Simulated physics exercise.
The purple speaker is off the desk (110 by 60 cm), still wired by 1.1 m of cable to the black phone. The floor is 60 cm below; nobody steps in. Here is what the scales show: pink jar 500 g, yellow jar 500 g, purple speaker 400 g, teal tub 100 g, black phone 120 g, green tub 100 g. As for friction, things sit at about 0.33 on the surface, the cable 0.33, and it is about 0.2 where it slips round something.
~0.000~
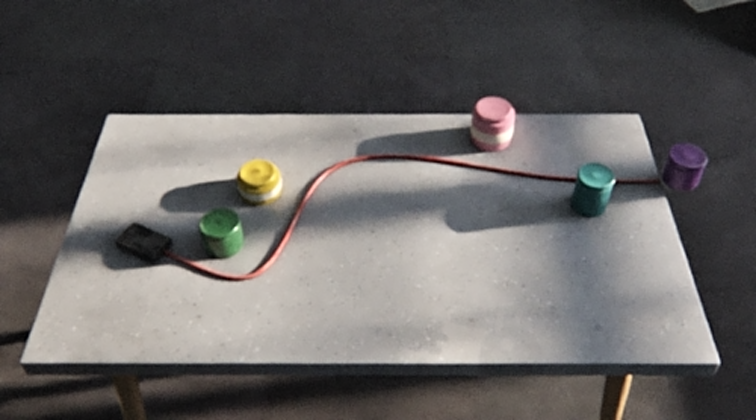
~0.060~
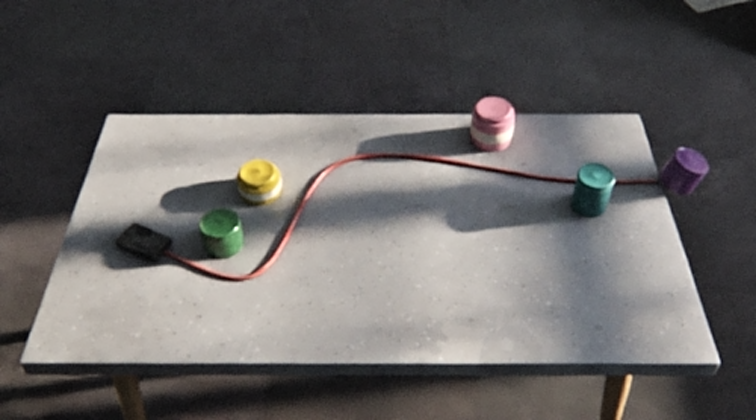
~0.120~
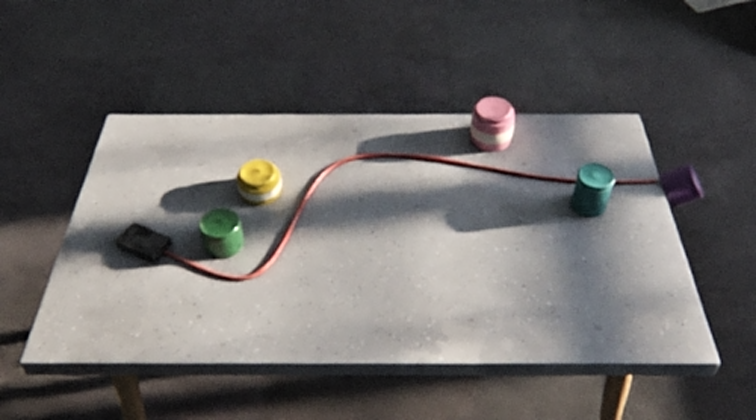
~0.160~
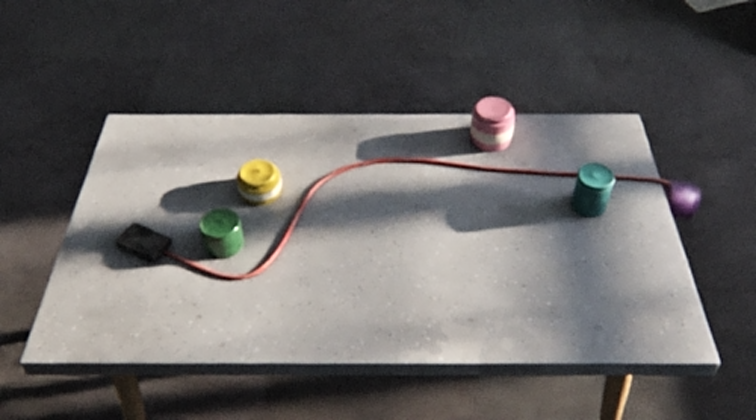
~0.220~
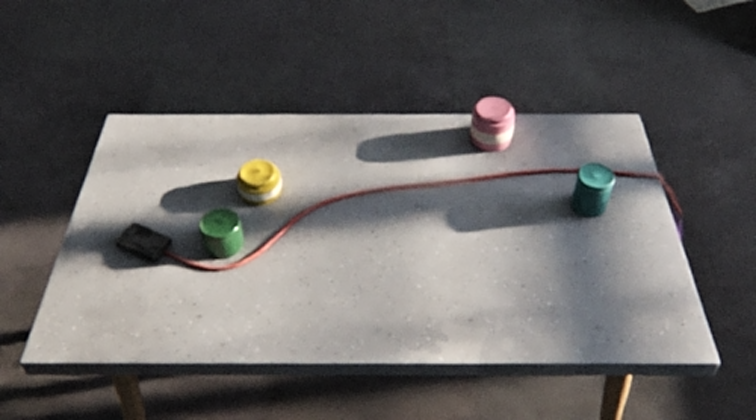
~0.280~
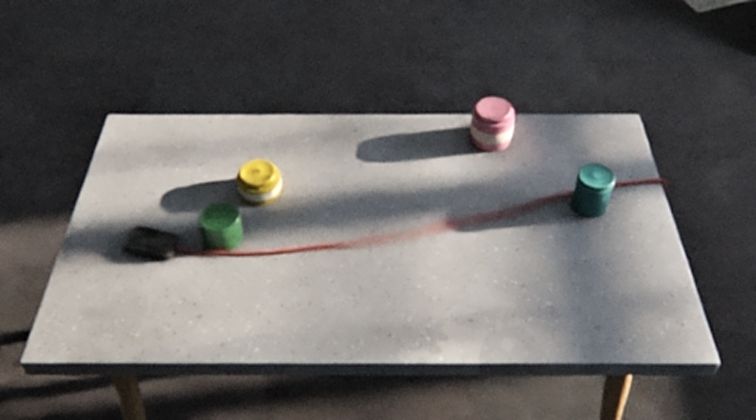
At the start, a red cable winds across a gray table from a small black device past green, yellow, pink and teal containers to a purple object at the right edge. The purple object tilts and drops out of sight below the edge, then the cable's curves straighten and the black device turns slightly.
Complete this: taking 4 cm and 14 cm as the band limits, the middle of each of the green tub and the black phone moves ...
Completed: The green tub between 4 and 14 cm, the black phone over 14 cm.
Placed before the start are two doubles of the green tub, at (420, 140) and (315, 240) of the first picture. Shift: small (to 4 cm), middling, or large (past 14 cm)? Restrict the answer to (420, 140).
Slight.
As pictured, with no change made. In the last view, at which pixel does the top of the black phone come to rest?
End position in the last picture: Approx. (563, 242).
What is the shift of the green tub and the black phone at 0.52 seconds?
At that time the green tub has gone 8 cm and the black phone 35 cm.
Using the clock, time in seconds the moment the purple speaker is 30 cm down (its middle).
About: 0.34 s.
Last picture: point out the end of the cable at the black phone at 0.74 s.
Near (524, 245).
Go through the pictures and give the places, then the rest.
Shows, green tub (219, 222); black phone (143, 239); cable runs through (490, 168) (376, 157) (298, 213) (218, 274), in the first picture.
Shows, purple speaker (688, 160); cable runs through (373, 156) (218, 275), in the second picture.
Shows, purple speaker (681, 186); cable runs through (373, 155) (218, 275), in the third picture.
Shows, purple speaker (676, 200); cable runs through (619, 177) (385, 161) (218, 275), in the fourth picture.
Shows, purple speaker (663, 230); cable runs through (663, 182) (434, 184) (221, 268), in the fifth picture.
Shows, green tub (219, 216); black phone (151, 240); cable runs through (486, 218) (366, 242), in the sixth picture.
At 0.5 s, the cable's tail end at (352, 233); black phone 36 cm off its start, green tub 8 cm off its start, purple speaker over the edge.
At 0.7 s, the cable's tail end at (524, 245); black phone 63 cm off its start, green tub 8 cm off its start, purple speaker over the edge.
At 1.0 s, the cable's tail end at (586, 249); black phone 73 cm off its start at (561, 242), green tub 8 cm off its start at (254, 199), purple speaker over the edge.
At 1.2 s, the cable's tail end at (588, 249); black phone 74 cm off its start, green tub 8 cm off its start, purple speaker over the edge.
At 2.4 s, the cable's tail end at (588, 249); black phone 74 cm off its start at (563, 242), green tub 8 cm off its start at (254, 199), purple speaker over the edge, teal tub 3 cm off its start at (606, 186).
